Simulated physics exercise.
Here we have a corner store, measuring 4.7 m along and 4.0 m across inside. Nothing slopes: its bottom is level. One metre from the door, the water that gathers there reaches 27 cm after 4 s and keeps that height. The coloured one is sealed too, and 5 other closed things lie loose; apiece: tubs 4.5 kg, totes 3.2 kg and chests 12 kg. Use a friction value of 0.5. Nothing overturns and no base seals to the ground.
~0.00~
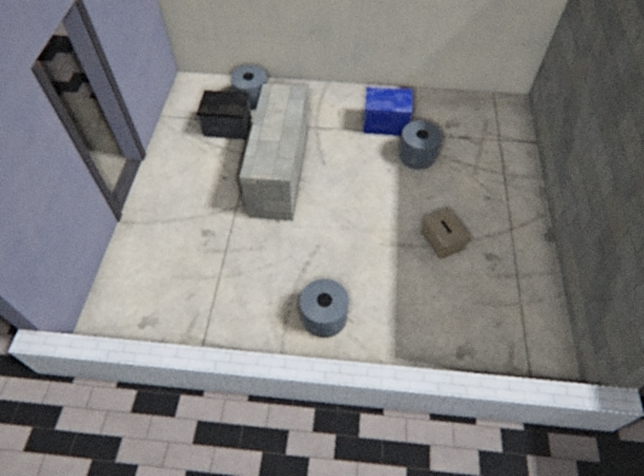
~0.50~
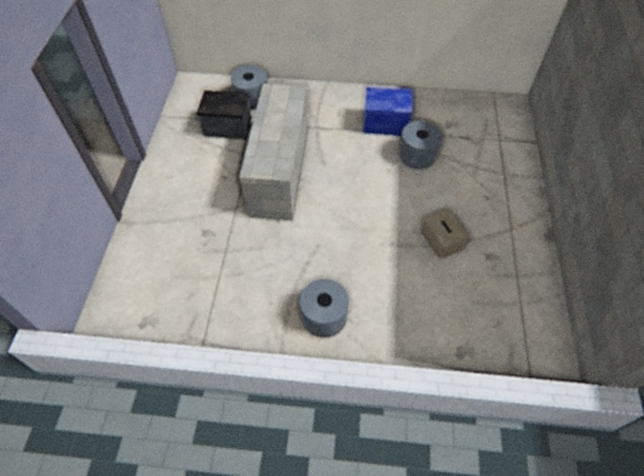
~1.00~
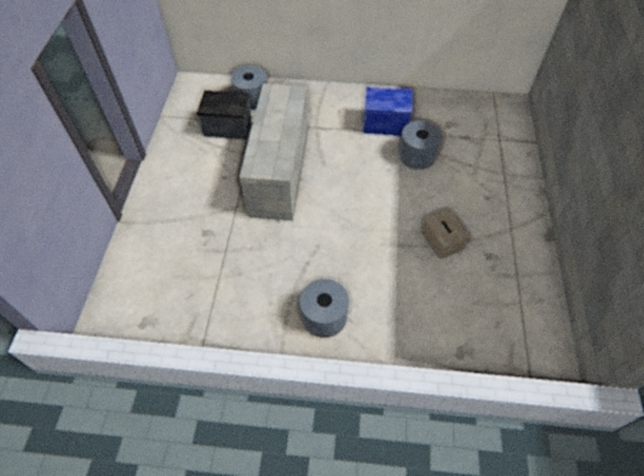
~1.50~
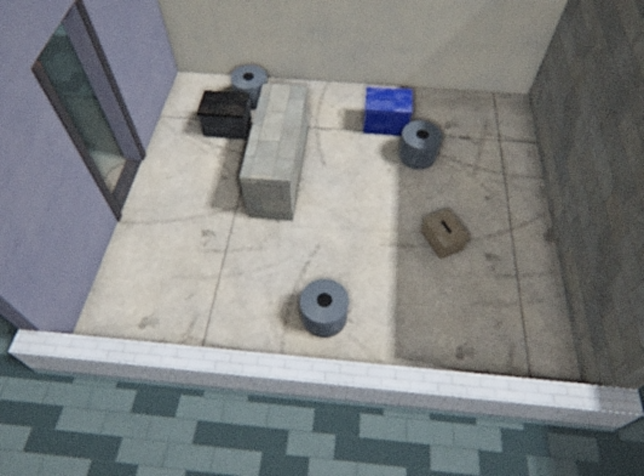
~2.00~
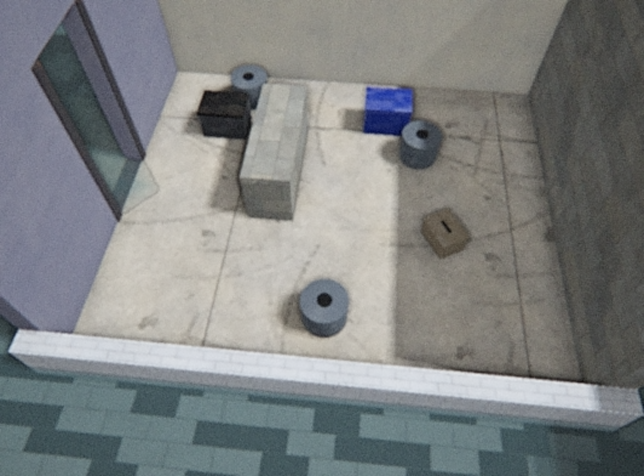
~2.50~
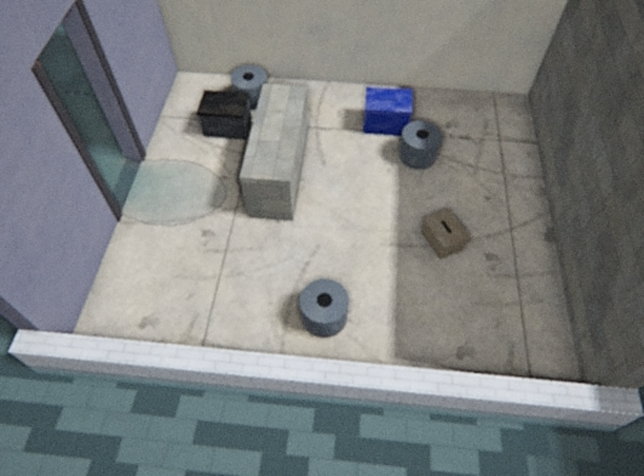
Water rose over the checkered floor outside, then crept through the doorway on the left and spread in a shallow puddle toward the long block, while the chests and round containers stayed still.
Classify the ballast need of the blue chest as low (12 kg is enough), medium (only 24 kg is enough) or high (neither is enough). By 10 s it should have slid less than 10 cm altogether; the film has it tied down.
Low.
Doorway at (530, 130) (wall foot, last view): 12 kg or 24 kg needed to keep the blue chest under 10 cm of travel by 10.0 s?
So neither mass does it.
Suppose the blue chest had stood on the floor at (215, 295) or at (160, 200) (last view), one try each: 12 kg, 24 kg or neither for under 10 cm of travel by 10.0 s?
In order: Both fall short; both fall short.
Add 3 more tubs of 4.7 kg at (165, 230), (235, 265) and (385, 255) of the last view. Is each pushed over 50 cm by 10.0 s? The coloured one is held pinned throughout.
Above the mark, above the mark, below the mark.
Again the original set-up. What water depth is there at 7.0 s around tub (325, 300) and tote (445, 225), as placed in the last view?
Depth approx. 4 cm / 1 cm.
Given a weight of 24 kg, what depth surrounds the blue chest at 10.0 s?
About 3 cm.
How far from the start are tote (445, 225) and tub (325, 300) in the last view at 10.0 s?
Shifts: 0 cm / 250 cm.
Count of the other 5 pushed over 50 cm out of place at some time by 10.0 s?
That comes to 3.
After 3.5 s the blue chest would be 0 cm from its start with 12 kg and 0 cm from its start with 24 kg; 0 cm of water round it then.
After 4.5 s the blue chest would be 0 cm from its start with 12 kg and 0 cm from its start with 24 kg; 0 cm of water round it then.
After 7.0 s the blue chest would be 0 cm from its start with 12 kg and 0 cm from its start with 24 kg; 2 cm of water round it then.
After 10.0 s the blue chest would be 0 cm from its start with 12 kg and 0 cm from its start with 24 kg; 3 cm of water round it then.
